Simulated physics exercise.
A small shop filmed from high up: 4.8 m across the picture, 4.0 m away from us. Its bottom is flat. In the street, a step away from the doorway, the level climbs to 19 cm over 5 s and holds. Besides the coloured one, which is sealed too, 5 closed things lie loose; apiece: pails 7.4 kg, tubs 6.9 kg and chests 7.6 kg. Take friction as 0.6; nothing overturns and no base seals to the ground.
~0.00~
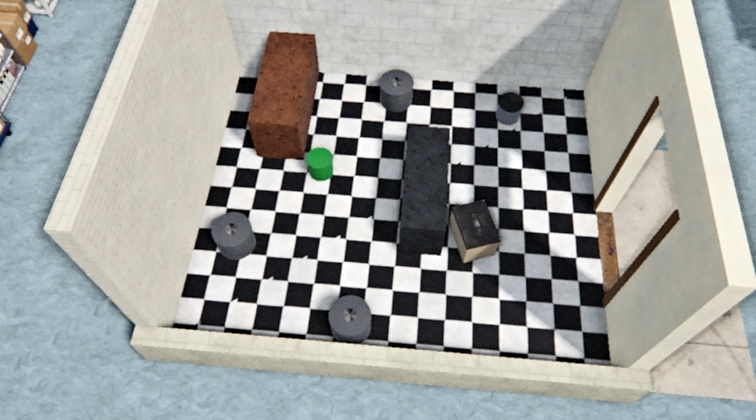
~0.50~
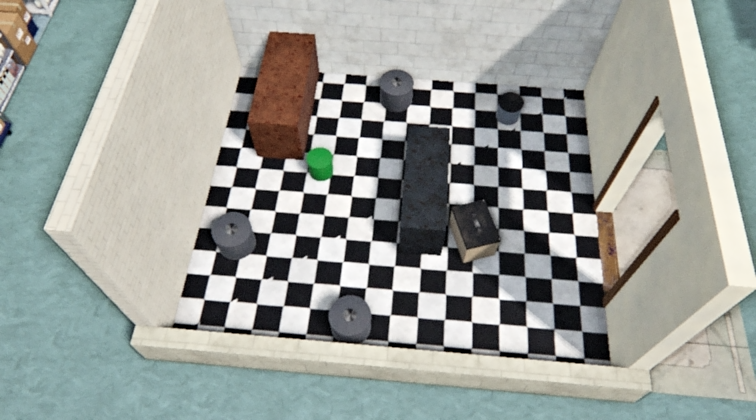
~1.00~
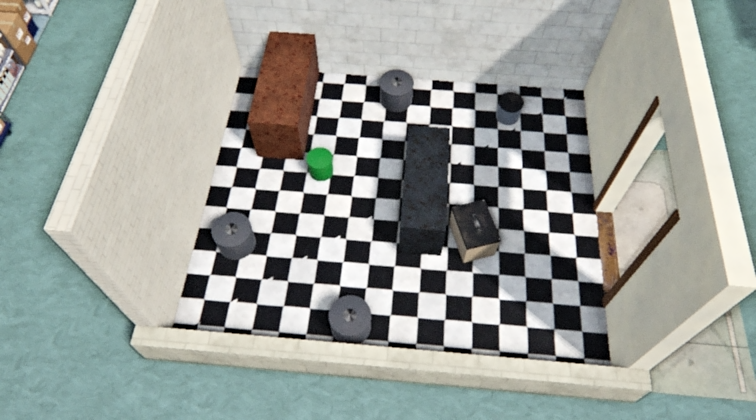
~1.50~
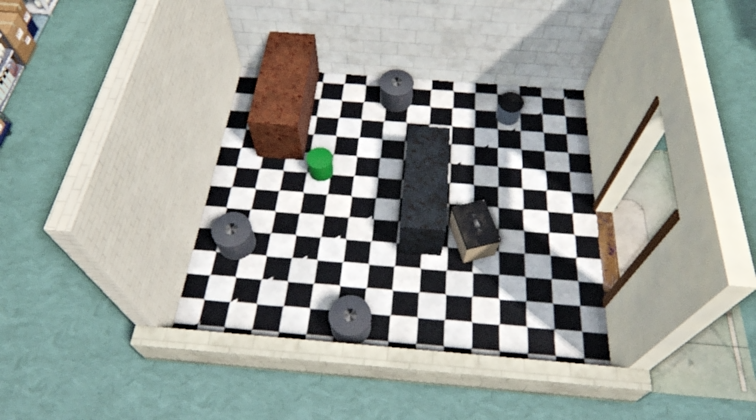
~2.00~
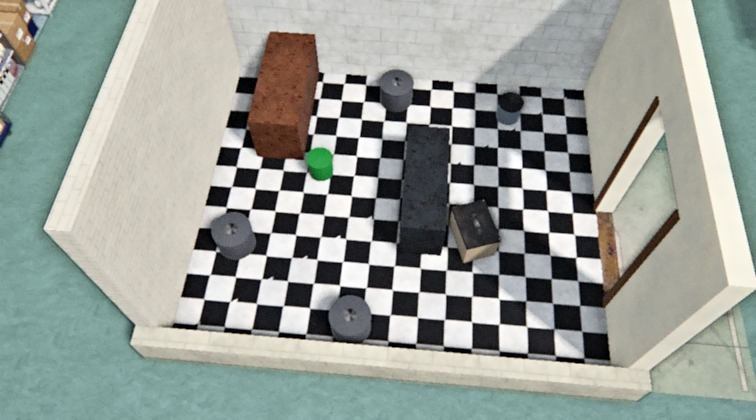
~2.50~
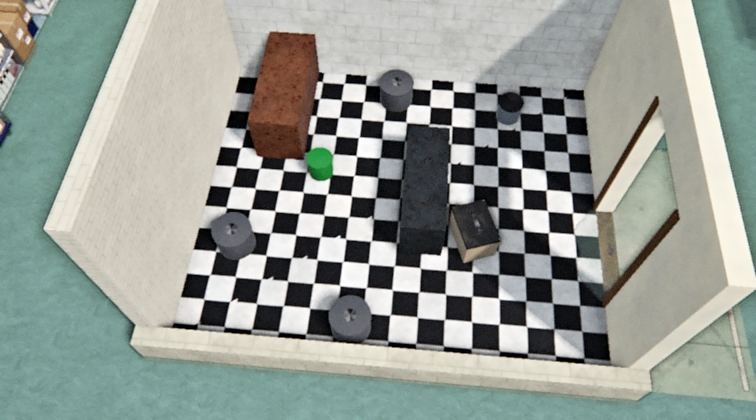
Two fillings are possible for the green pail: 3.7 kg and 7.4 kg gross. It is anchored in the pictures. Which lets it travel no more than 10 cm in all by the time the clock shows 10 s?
I expect that the lower weight is enough.
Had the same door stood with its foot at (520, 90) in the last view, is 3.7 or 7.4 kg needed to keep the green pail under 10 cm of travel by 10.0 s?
Then the smaller load will do.
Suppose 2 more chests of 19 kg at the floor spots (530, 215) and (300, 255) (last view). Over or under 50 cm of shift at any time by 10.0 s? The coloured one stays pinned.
In turn: Past it, short of it.
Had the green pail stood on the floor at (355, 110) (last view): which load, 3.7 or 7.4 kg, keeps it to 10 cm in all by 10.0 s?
Either load holds.
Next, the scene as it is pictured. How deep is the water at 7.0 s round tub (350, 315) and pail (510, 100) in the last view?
Roughly 4 and 3 cm.
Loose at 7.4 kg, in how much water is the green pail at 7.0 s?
Roughly 0 cm.
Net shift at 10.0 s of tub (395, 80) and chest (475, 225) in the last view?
In turn: 50 cm, 300 cm.
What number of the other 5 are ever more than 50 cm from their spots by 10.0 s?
I count 2.
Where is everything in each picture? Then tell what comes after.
The first picture shows the green pail at (320, 158), on the bottom; water covers 0.0 m2; 0 of 6 have shifted.
The second picture shows the green pail at (320, 158) rests on the ground; 0.0 m2 under water; 0 of 6 have shifted.
The third picture shows the green pail at (320, 158) rests on the ground; 0.0 m2 under water; 0 of 6 have shifted.
The fourth picture shows the green pail at (320, 158) rests on the ground; water covers 0.0 m2; 0 of 6 have shifted.
The fifth picture shows the green pail at (320, 158) rests on the ground; water covers 0.0 m2; 0 of 6 have shifted.
The sixth picture shows the green pail at (320, 158), on the bottom; 0.2 m2 under water; 0 of 6 have shifted.
After 3.5 s the green pail would be 0 cm from its start with 3.7 kg and 0 cm from its start with 7.4 kg; 0 cm of water round it then.
After 4.5 s the green pail would be 0 cm from its start with 3.7 kg and 0 cm from its start with 7.4 kg; 0 cm of water round it then.
After 7.0 s the green pail would be 0 cm from its start with 3.7 kg and 0 cm from its start with 7.4 kg; 0 cm of water round it then.
After 10.0 s the green pail would be 4 cm from its start with 3.7 kg and 0 cm from its start with 7.4 kg; 4 cm of water round it then.
